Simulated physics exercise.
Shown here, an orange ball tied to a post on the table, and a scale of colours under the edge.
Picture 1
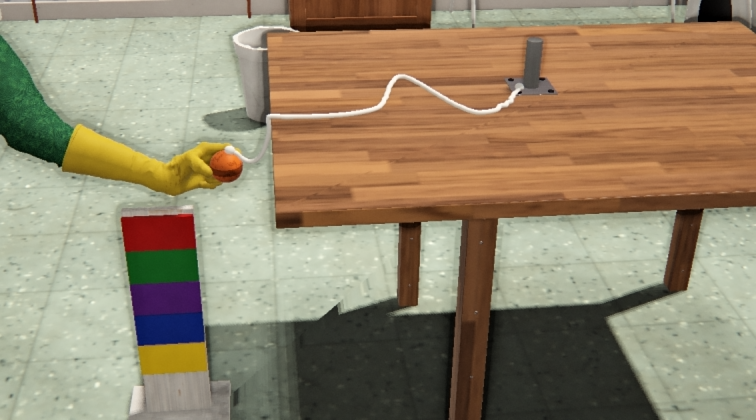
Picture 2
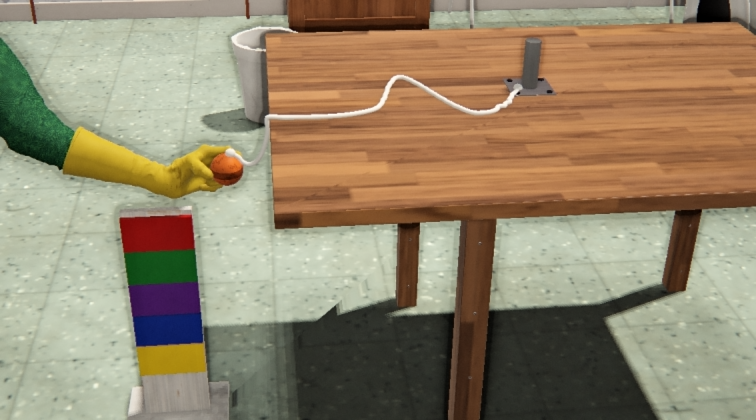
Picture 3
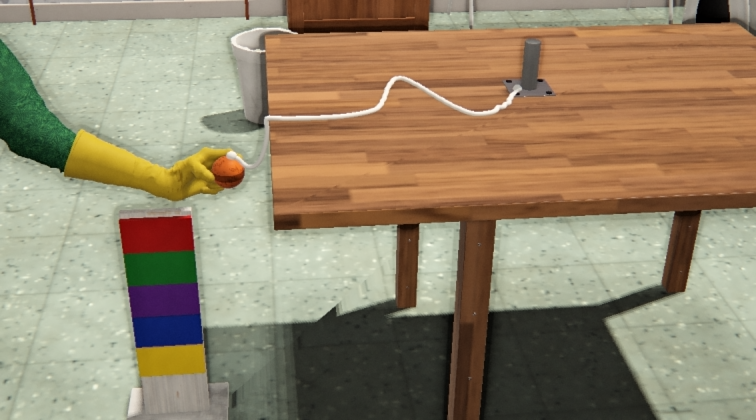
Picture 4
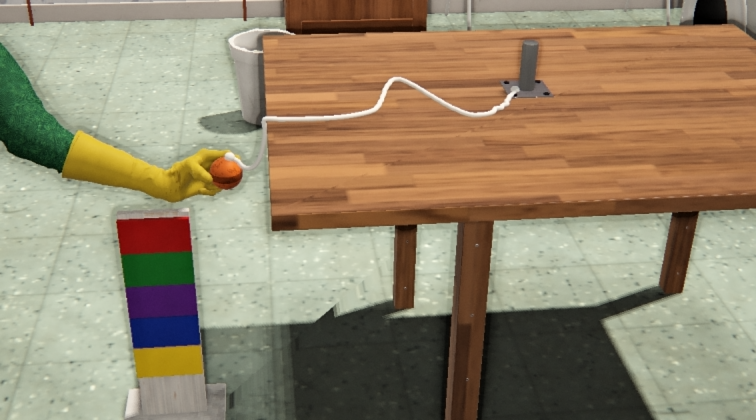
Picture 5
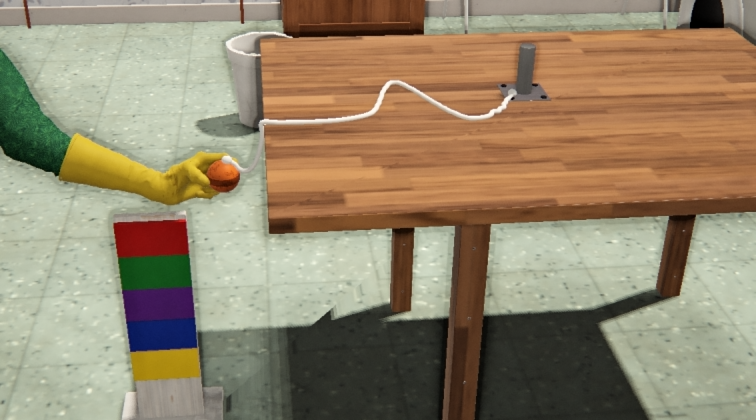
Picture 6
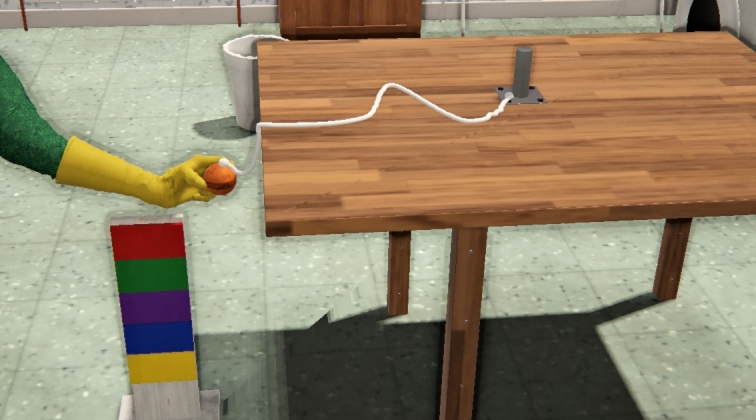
Yellow-gloved hand holding an orange ball tied to a tabletop post above a colour scale, barely moving as the view drifts slightly.
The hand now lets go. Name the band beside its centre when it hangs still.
Its middle rests at the blue band.
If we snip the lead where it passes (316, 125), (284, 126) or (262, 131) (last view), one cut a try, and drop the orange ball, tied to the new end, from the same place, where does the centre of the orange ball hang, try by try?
The places are (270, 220), (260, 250) and (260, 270).
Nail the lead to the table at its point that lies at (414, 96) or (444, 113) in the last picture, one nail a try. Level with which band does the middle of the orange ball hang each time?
One after the other, green; purple.
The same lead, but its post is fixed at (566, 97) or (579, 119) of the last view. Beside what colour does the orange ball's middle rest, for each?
In that order: Purple; purple.
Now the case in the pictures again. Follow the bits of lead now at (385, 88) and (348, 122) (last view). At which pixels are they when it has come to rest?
They go to (298, 113) and to (263, 179).
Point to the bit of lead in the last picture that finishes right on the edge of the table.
At (378, 102), roughly.
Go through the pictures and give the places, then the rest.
Orange ball (226, 166); red (159, 234); green (163, 268); purple (166, 299); blue (170, 330); yellow (173, 360), in the first picture.
Orange ball (227, 169); lead through (510, 102) (447, 102) (393, 80) (373, 110) (284, 118), in the second picture.
Orange ball (228, 172), in the third picture.
Orange ball (226, 173); lead through (507, 104) (444, 104) (390, 82) (370, 112) (281, 120), in the fourth picture.
Orange ball (223, 176), in the fifth picture.
Orange ball (220, 179); lead through (501, 111) (438, 110) (385, 88) (365, 118) (275, 126), in the sixth picture.
Early on, ball near (272, 319); level with blue.
Midway, ball near (268, 328); level with blue.
Finally, ball near (270, 327); level with blue. The blue one.
